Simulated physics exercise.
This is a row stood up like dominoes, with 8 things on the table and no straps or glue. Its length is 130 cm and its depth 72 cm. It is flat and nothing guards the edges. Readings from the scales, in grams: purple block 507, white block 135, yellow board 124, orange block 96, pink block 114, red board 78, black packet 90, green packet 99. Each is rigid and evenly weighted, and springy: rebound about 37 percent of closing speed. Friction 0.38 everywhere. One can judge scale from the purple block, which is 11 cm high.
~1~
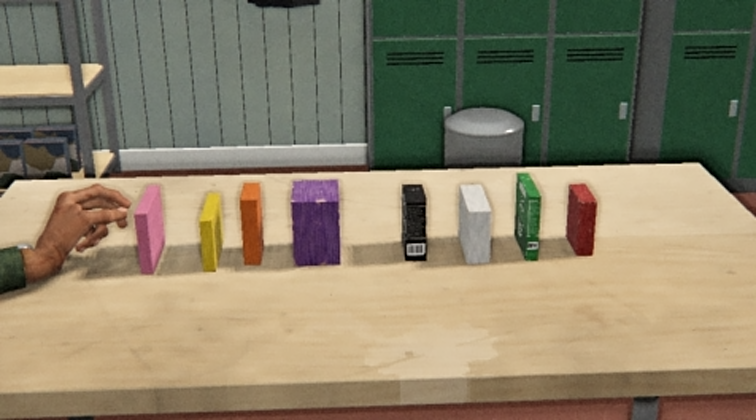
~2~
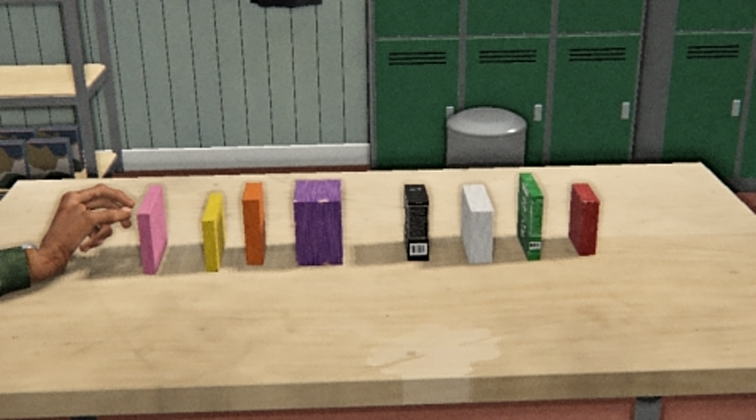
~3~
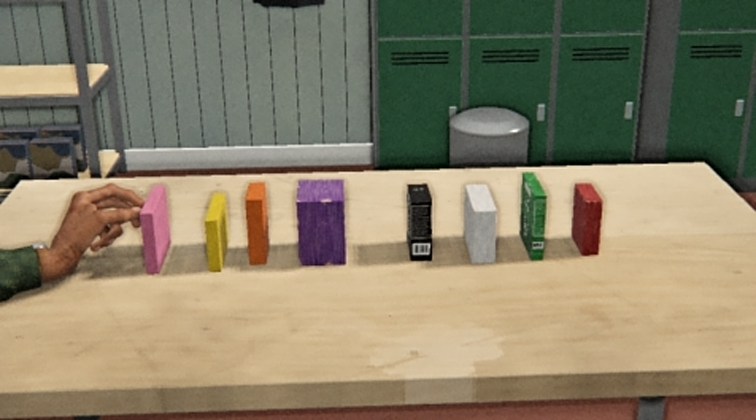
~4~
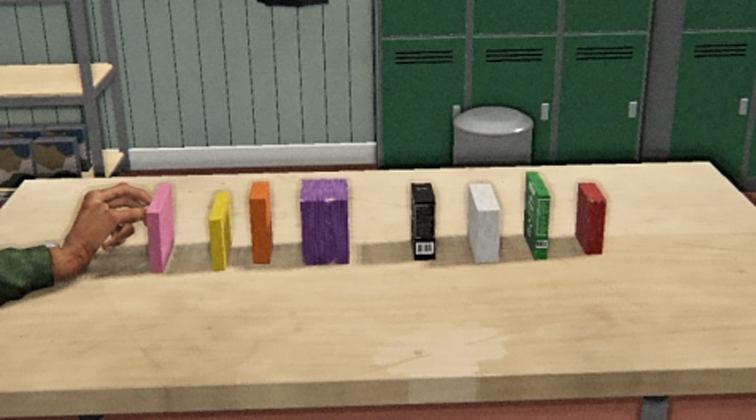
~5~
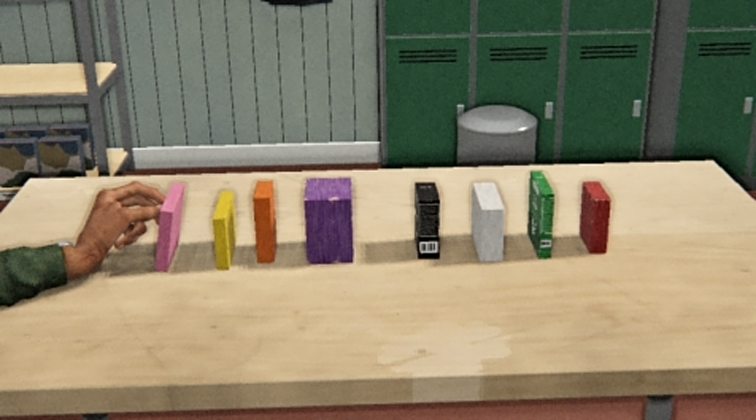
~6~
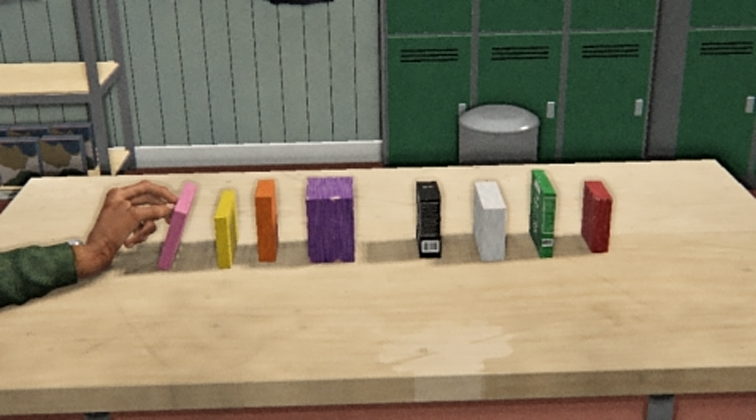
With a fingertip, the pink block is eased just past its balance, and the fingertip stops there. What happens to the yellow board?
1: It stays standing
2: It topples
2.
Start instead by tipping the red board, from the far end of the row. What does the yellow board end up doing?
In that case the yellow board does not fall.
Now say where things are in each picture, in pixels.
Yellow board (212, 232); purple block (317, 222), in the first picture.
Orange block (255, 223); black packet (416, 222), in the second picture.
Green packet (533, 216); purple block (322, 222), in the third picture.
Pink block 2° over; white block (483, 223); orange block (261, 222), in the fourth picture.
Pink block 10° over; black packet (427, 220); green packet (541, 214), in the fifth picture.
Pink block 21° over; yellow board (227, 229); purple block (331, 219), in the sixth picture.
Then, 0.20 s on from there, pink block 70° over; yellow board 29° off upright near (242, 229).
Then, 0.80 s on from there, pink block 81° over; yellow board 48° off upright near (252, 232); orange block 26° off upright.
Then, 2.10 s on from there, pink block 90° over; yellow board 52° off upright near (252, 233); orange block 23° off upright.
In the end, toppled on the table, yellow board; the other 5 under 5 cm from the start. At the end, from the last picture's camera, yellow board near (251, 234).
